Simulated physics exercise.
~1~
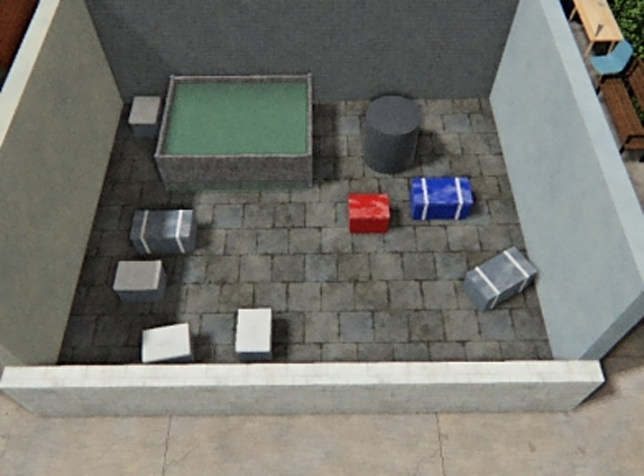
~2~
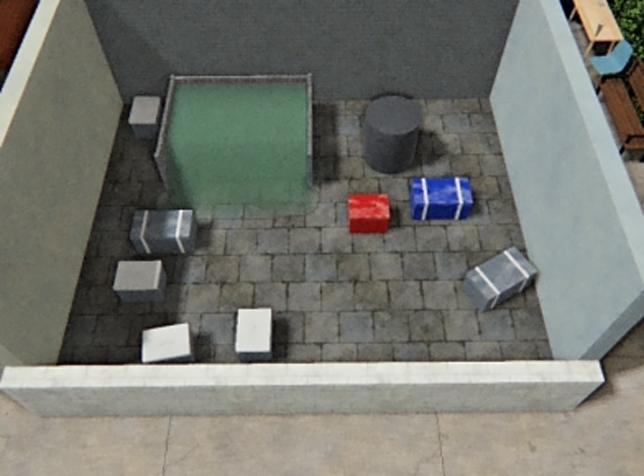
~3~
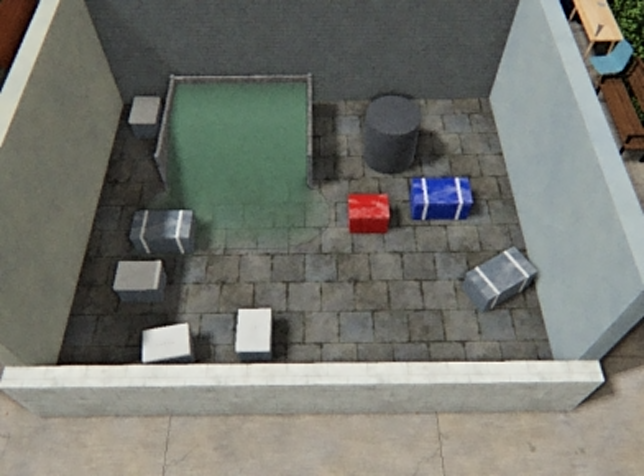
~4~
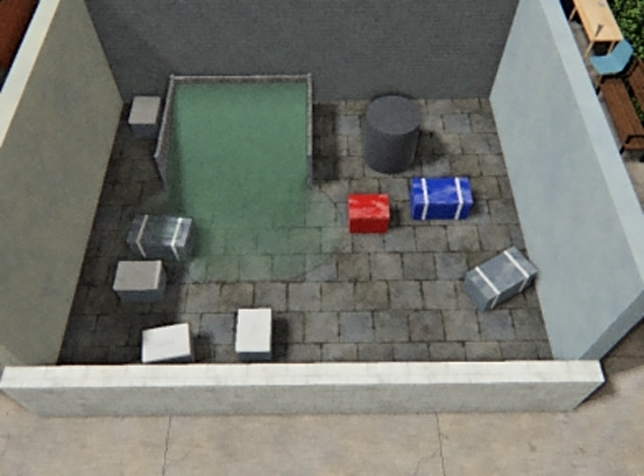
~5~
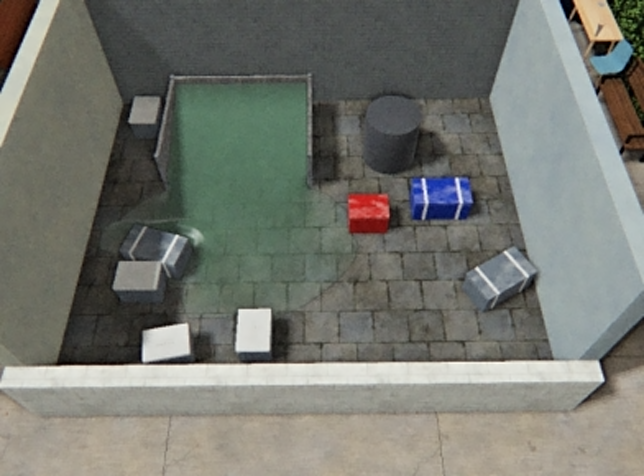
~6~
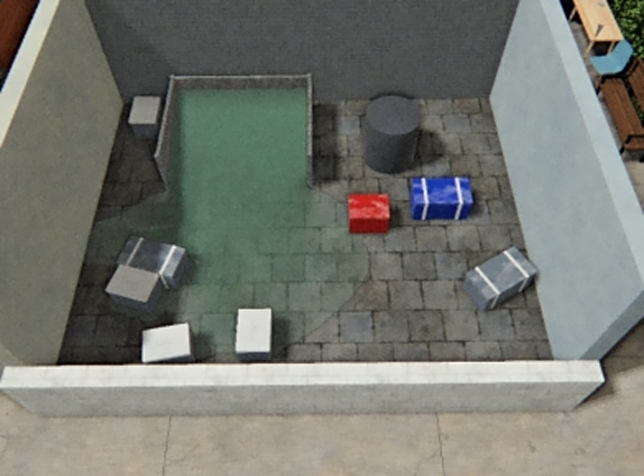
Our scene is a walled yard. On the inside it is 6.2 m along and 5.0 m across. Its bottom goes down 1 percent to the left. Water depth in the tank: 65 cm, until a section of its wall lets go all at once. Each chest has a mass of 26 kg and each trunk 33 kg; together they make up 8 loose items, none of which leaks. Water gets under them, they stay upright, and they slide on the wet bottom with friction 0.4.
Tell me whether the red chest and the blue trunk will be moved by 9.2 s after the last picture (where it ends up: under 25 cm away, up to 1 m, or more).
Looks like the red chest pretty much stays there, and the blue trunk is pushed a small distance.
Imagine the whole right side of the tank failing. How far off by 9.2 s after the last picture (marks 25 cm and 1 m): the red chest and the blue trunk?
Under that change the red chest would be borne far and the blue trunk would be borne far.
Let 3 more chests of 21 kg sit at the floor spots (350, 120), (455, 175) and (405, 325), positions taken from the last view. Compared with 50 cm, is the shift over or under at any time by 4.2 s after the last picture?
Respectively: Smaller, smaller, greater.
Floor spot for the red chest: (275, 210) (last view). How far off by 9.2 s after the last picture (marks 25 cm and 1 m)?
By that time it is swept a long way.
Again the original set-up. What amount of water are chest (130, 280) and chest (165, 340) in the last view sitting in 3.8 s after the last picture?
Roughly 12 and 12 cm.
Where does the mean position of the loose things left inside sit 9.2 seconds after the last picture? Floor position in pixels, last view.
About (288, 204).
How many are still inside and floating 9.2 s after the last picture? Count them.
Answer: 1.
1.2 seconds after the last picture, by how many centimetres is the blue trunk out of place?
Some 0 cm from the start.
Then, 1.2 s after the last picture the red chest is near (369, 206), 0.0 m from its start, aground; the blue trunk is near (442, 191), 0.0 m from its start, aground; 4 afloat.
Then, 3.8 s after the last picture the red chest is near (369, 206), 0.0 m from its start, aground; the blue trunk is near (433, 171), 0.4 m from its start, aground; 4 afloat.
Then, 6.2 s after the last picture the red chest is near (370, 203), 0.0 m from its start, aground; the blue trunk is near (423, 159), 0.6 m from its start, aground; 3 afloat.
Then, 9.2 s after the last picture the red chest is near (370, 203), 0.0 m from its start, aground; the blue trunk is near (424, 159), 0.6 m from its start, aground; 1 afloat.
